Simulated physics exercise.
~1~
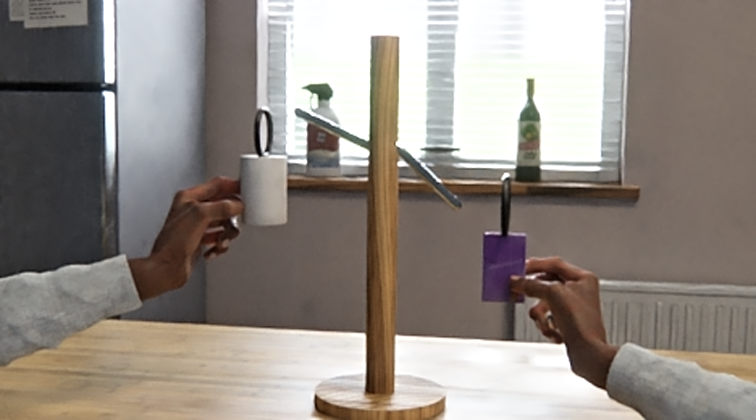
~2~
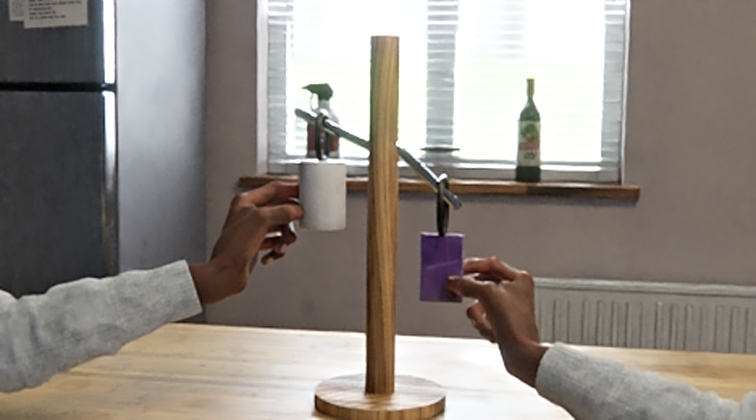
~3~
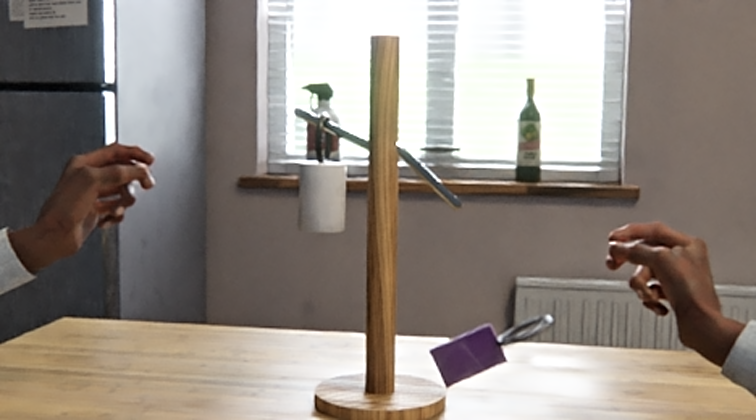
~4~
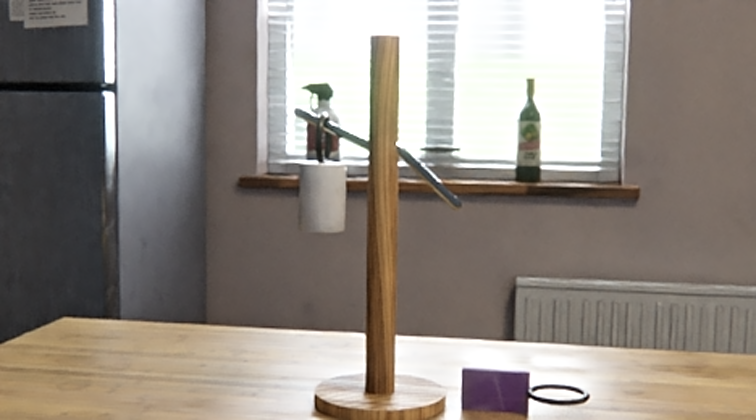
The video shows two hands bringing a white cylindrical lantern and a purple tag to opposite ends of a slanted bar on a wooden stand, then letting go. The lantern stays hanging on the left, while the tag falls and ends up on the table.
